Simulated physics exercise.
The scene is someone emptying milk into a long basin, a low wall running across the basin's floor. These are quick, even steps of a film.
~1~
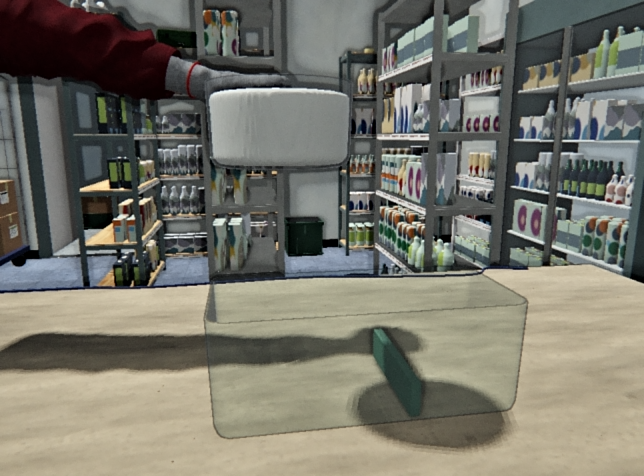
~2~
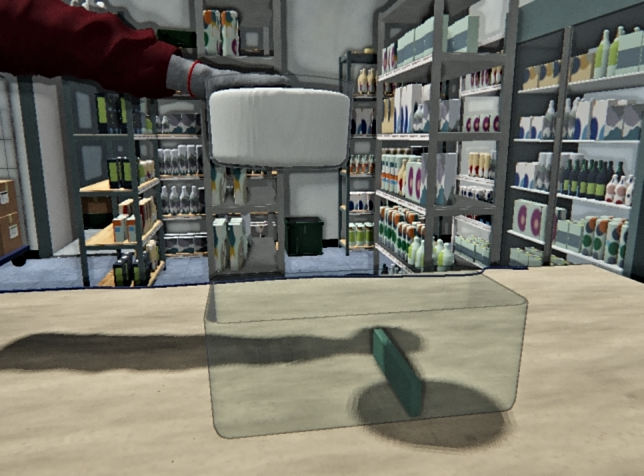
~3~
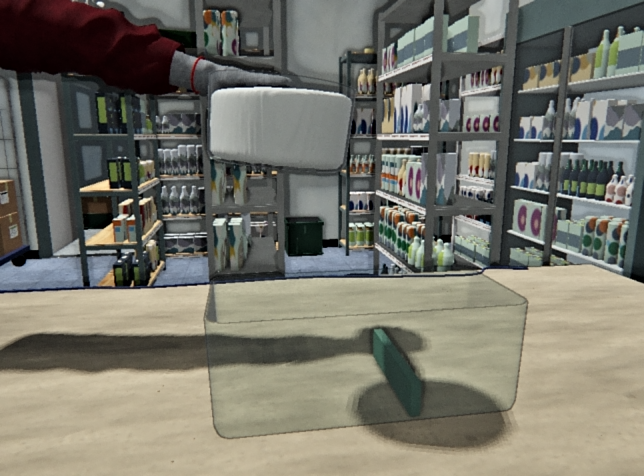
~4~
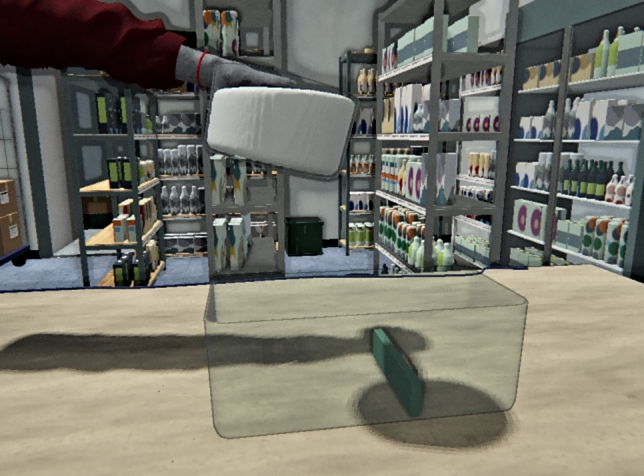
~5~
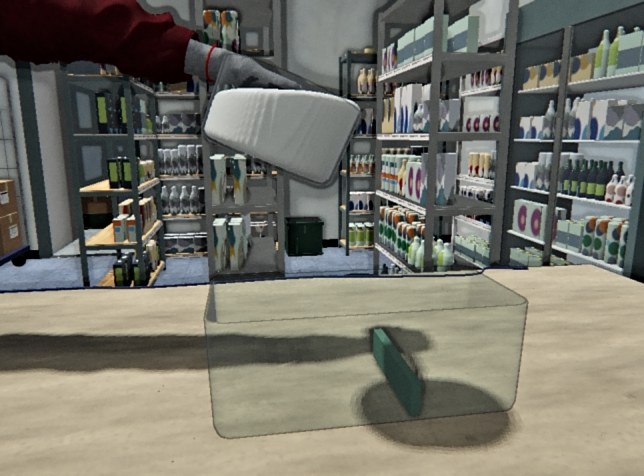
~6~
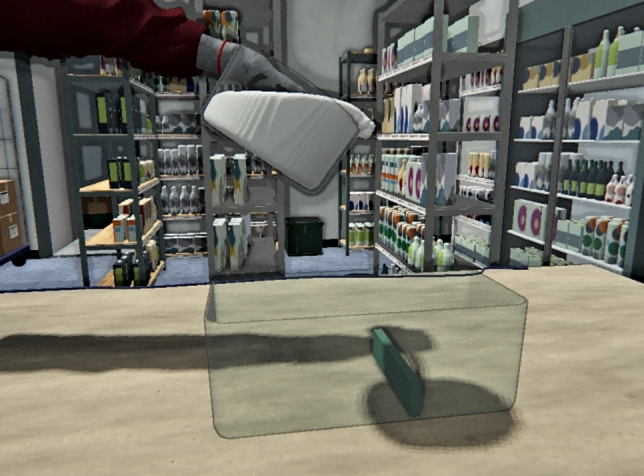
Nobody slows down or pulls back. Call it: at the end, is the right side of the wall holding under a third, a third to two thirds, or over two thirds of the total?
The right side holds a third to two thirds of the total.
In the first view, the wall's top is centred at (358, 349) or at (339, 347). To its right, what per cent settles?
85 % then 90 %, approximately.
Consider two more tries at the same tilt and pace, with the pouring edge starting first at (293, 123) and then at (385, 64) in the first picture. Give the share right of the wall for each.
The first gives 15 %, the second 65 %.
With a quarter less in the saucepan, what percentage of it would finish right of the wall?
Near 45 %.
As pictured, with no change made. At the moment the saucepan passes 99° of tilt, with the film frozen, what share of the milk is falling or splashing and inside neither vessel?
50 %.
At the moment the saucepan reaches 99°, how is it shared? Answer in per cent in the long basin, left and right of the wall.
The left part holds close to 0 per cent, the right part close to 20.
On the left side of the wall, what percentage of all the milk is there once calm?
Close to 55 percent.
A moment on, the saucepan is tipped on its side and 27 per cent is still to pour, 2 is left of the wall and 22 right of it.
Next, the saucepan is tipped right over and 4 per cent is still to pour, 28 is left of the wall and 56 right of it.
Then the saucepan is tipped right over and 0 per cent is still to pour, 47 is left of the wall and 49 right of it.
Later the saucepan is tipped right over and 0 per cent is still to pour, 53 is left of the wall and 44 right of it.
In the end 54 per cent lies left of the wall, 44 right of it and 3 outside.
